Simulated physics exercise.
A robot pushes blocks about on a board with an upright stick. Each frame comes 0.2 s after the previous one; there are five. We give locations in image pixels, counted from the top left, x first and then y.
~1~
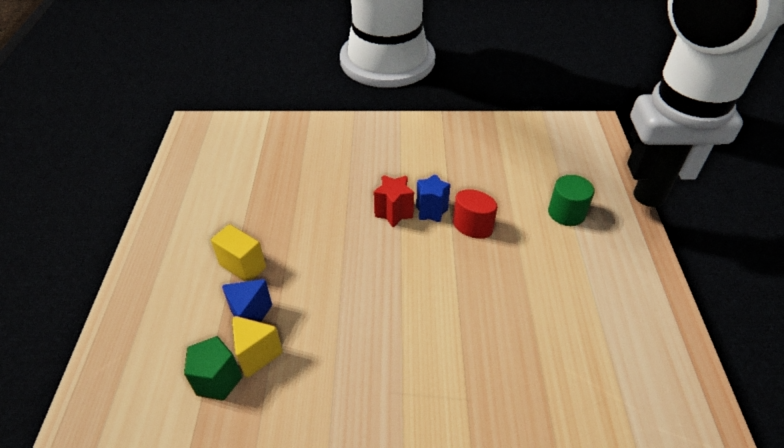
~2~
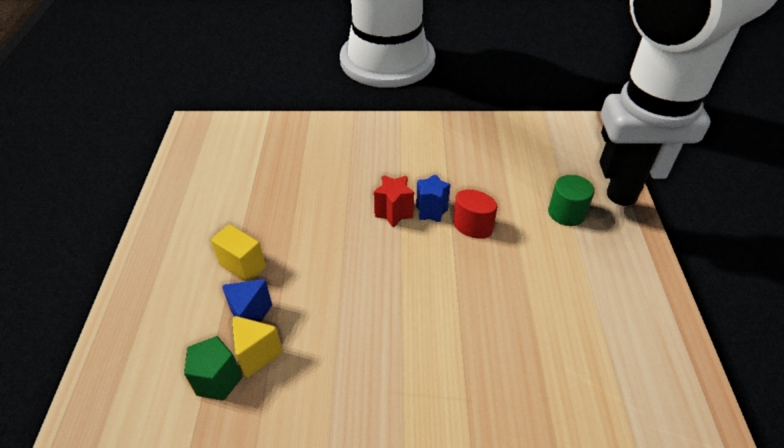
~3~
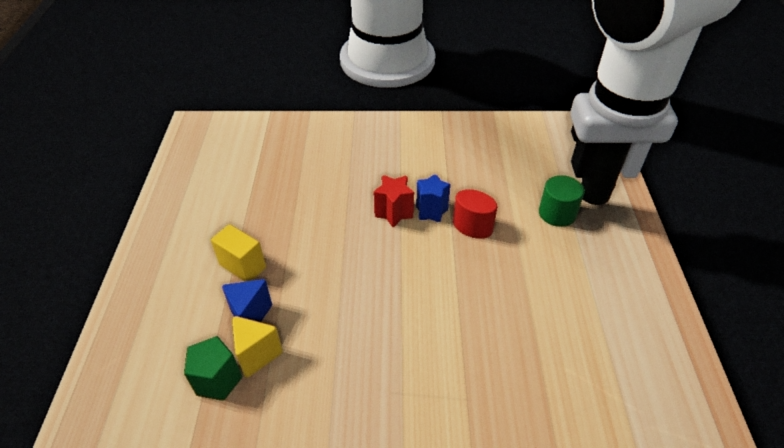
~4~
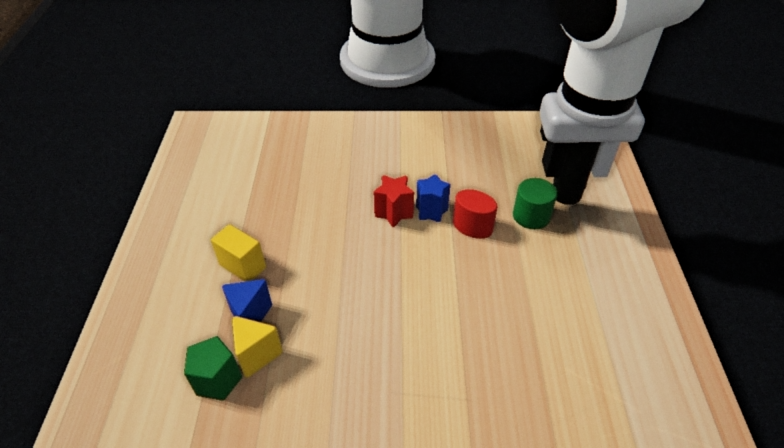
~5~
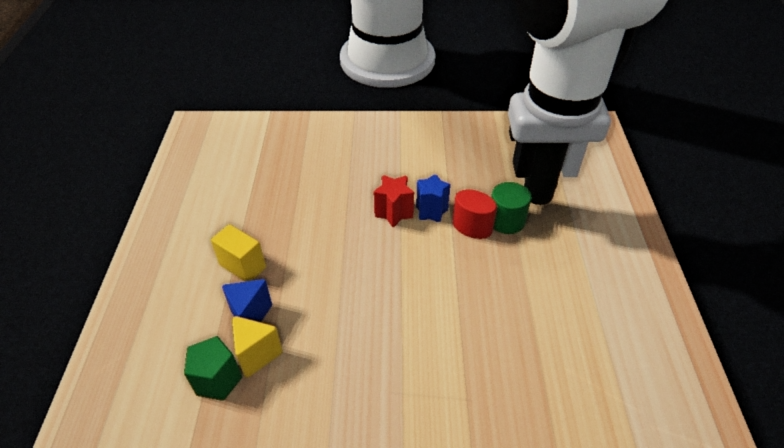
A robot arm moves left and pushes the green cylinder across the board to the red one.
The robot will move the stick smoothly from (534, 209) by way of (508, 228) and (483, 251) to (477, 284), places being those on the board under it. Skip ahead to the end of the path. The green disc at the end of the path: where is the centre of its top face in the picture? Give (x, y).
Put as a pixel place, it's (442, 250).
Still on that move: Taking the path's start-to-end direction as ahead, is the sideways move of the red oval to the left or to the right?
The right-hand side.
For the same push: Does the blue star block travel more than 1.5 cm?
My answer is no.
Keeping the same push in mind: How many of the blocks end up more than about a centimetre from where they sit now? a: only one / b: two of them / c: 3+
I choose b.
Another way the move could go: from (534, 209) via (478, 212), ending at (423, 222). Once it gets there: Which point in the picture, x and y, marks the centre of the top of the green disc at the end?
That would be at about pixel (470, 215).
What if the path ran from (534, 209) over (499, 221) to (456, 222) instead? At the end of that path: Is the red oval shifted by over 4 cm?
Yes - that is the case.
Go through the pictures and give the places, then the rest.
The first picture shows lower end of the stick (649, 197), tops of blocks, blue star block (433, 185), red oval (477, 200), green disc (575, 186).
The second picture shows stick (621, 196), blocks as before.
The third picture shows stick (594, 196), green disc (565, 187).
The fourth picture shows stick (566, 195), green disc (538, 190).
The fifth picture shows stick (538, 195), blue star block (433, 185), red oval (476, 200), green disc (512, 194).
What follows on the original path. One third of the way, stick (511, 215); red oval (449, 210), turned 70° clockwise; green disc (485, 216).
Two thirds of the way, stick (485, 238); red oval (434, 212), turned 110° clockwise; green disc (454, 237).
At the end, stick (479, 271); blue star block not moved; red oval (434, 212), turned 110° clockwise; green disc (442, 250).
